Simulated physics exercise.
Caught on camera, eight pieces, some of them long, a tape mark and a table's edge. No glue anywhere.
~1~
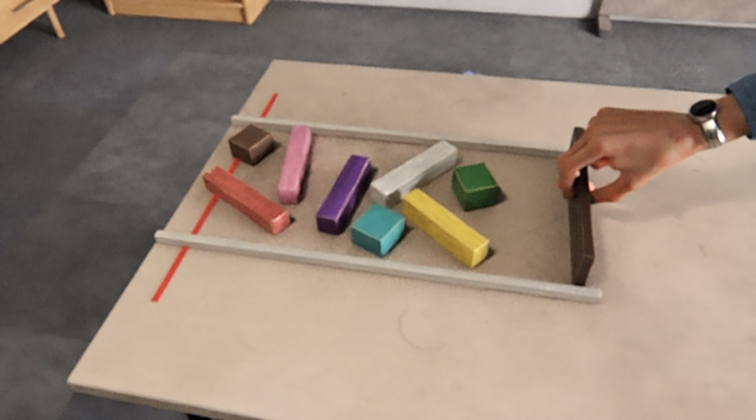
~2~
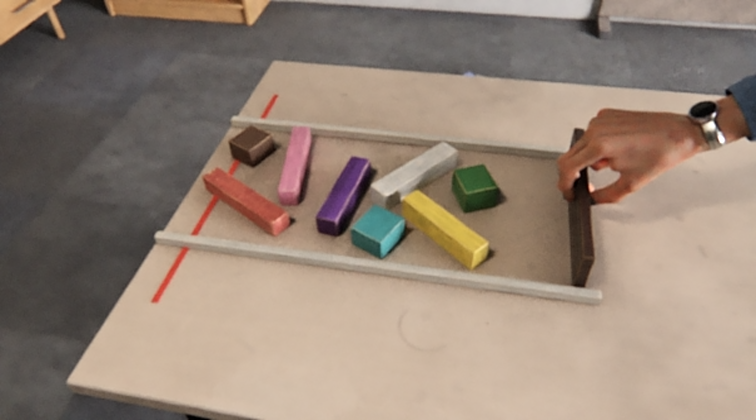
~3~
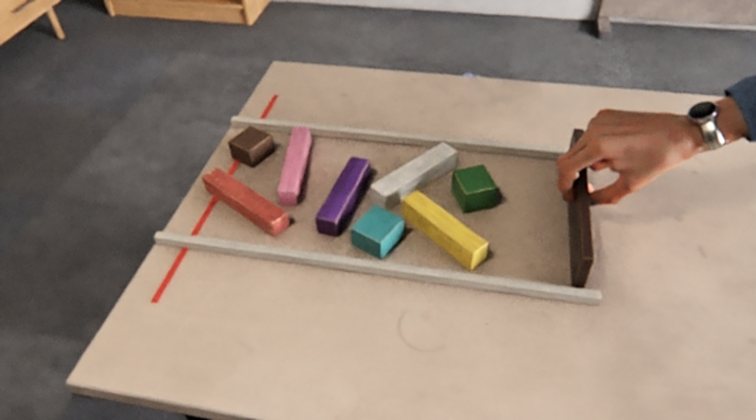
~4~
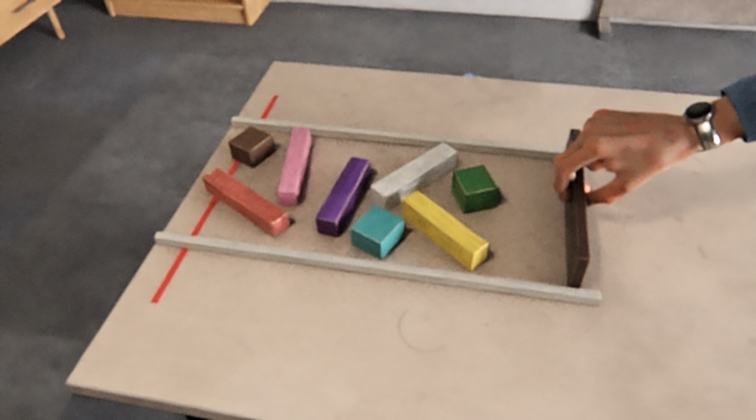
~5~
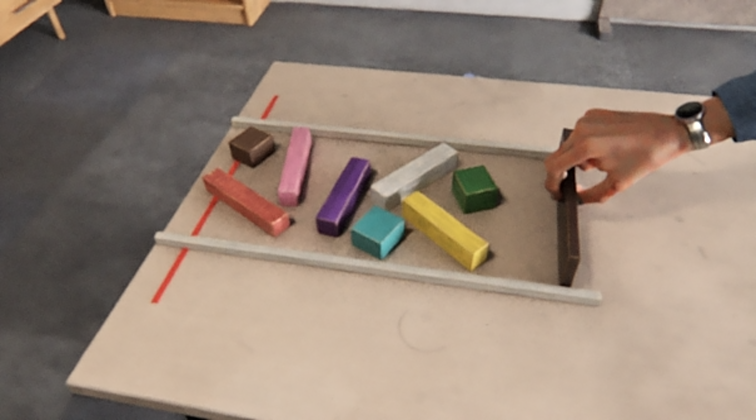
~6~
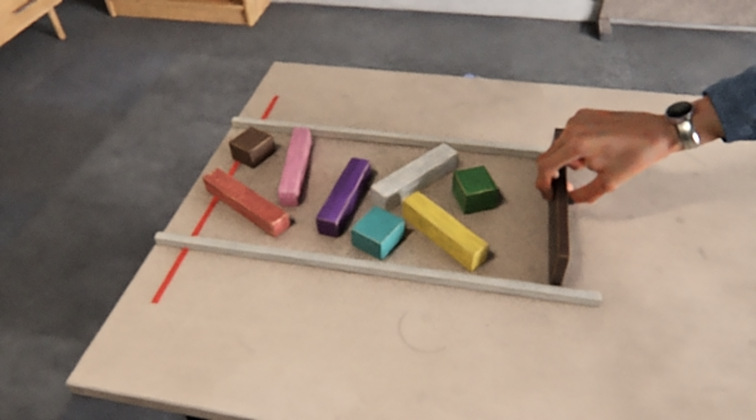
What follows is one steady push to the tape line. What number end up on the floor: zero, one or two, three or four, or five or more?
The number that fall off is five or more.
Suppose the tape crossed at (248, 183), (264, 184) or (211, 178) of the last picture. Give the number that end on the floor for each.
Down on the floor: 4, 4 and 8.
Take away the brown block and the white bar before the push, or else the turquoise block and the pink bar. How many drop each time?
It would be 4 and 4.
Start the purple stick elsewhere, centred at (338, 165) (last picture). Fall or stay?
It is lost.
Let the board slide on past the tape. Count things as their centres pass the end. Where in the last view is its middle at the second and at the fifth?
Near (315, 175) and (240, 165).
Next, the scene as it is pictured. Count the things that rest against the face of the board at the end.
The number is 2.
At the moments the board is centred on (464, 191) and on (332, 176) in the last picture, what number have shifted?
By then 3, and 8.
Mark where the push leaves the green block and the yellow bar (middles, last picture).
First (218, 157), then (185, 194).
Soon after, none off yet; brown block at rest near (252, 147); red bar at rest near (245, 201); pink bar at rest near (296, 165).
Then, none off yet; brown block moved about its own width near (221, 139); red bar moved about its own width near (182, 196); pink bar moved about its own width near (227, 155).
At rest, the number that fall off is five or more; fallen, white bar, turquoise block, purple stick, pink bar, red bar and brown block.
